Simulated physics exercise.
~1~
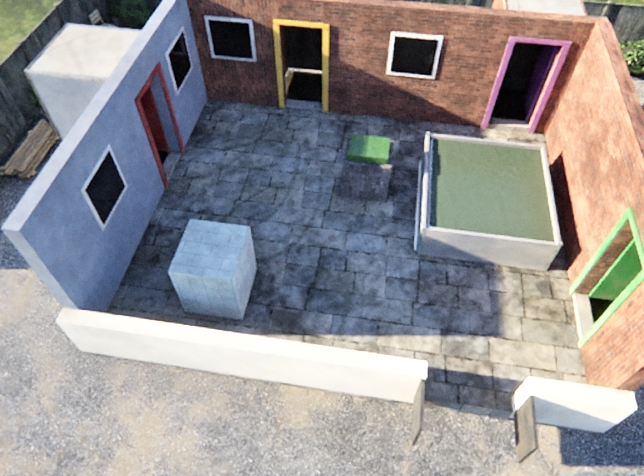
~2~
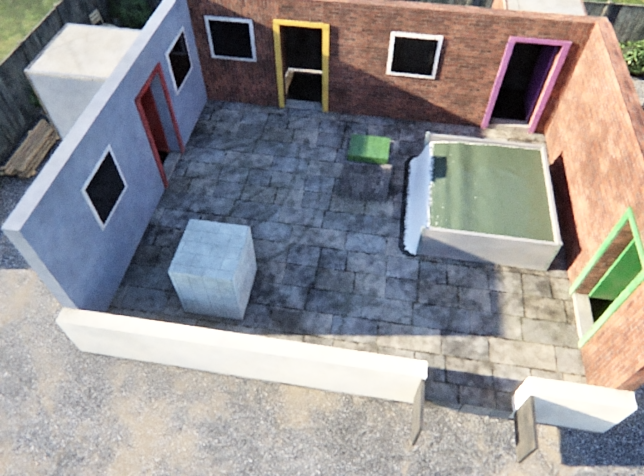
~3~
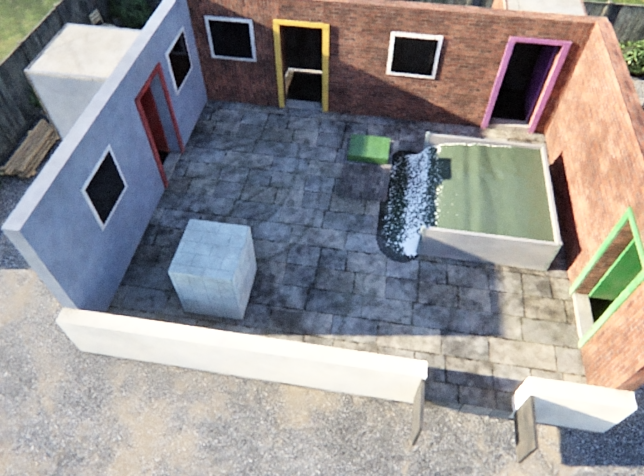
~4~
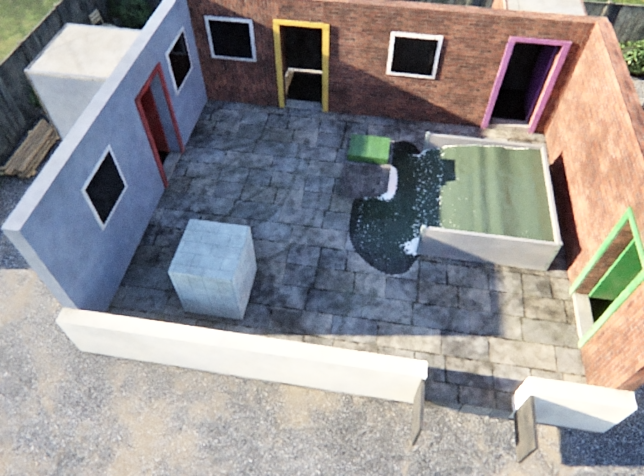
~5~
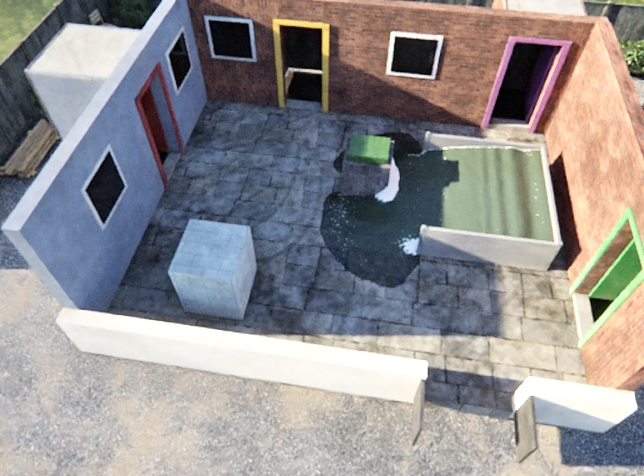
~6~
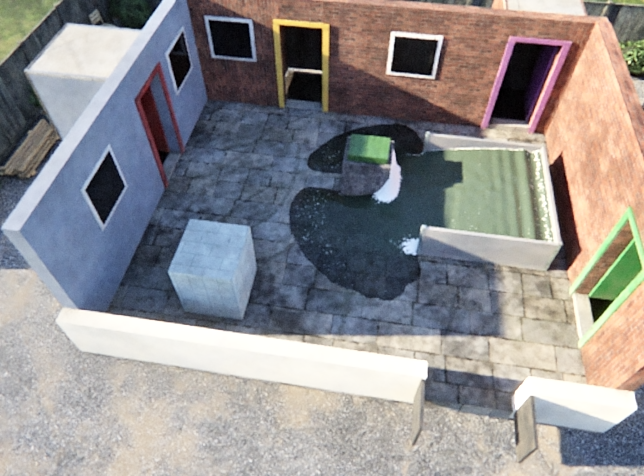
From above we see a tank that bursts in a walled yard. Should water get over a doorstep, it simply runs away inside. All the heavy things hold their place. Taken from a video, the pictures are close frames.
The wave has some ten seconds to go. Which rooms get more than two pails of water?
Result: Red door: Too much gets in there, purple door: Not too much gets in there, green door: Not too much gets in there, yellow door: Too much gets in there.
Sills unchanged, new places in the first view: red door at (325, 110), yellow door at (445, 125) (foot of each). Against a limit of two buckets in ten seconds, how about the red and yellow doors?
Taking them in turn, red door ends up above and yellow door ends up below.
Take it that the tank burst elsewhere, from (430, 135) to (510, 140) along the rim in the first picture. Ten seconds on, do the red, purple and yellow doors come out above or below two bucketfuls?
Result - red door: Beyond the limit; purple door: Beyond the limit; yellow door: Within bounds.
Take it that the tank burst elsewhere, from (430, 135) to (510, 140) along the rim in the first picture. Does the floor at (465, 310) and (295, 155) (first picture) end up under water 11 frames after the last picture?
Going through them in order, the first ends up left dry and the second waterlogged.
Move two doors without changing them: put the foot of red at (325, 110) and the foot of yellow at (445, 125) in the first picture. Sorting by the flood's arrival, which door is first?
The answer is the red door.
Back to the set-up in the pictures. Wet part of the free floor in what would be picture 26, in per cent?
My estimate is near 70 per cent.
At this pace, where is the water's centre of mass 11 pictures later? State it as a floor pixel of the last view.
I'd say around (373, 204).
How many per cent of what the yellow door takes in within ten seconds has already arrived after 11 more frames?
My estimate: Close to 25 per cent.
A moment on, water covers 45 % of the floor; the red door not reached, the purple door not reached, the green door not reached, the yellow door wet at the sill, nothing in.
Next, water covers 60 % of the floor; the red door under two buckets in, the purple door not reached, the green door not reached, the yellow door under two buckets in.
Then, water covers 70 % of the floor; the red door over two buckets in, the purple door wet at the sill, nothing in, the green door not reached, the yellow door over two buckets in.
Later, water covers 90 % of the floor; the red door far over two buckets in, the purple door wet at the sill, nothing in, the green door not reached, the yellow door over two buckets in.
In the end, water covers 95 % of the floor; the red door far over two buckets in, the purple door wet at the sill, nothing in, the green door wet at the sill, nothing in, the yellow door over two buckets in.
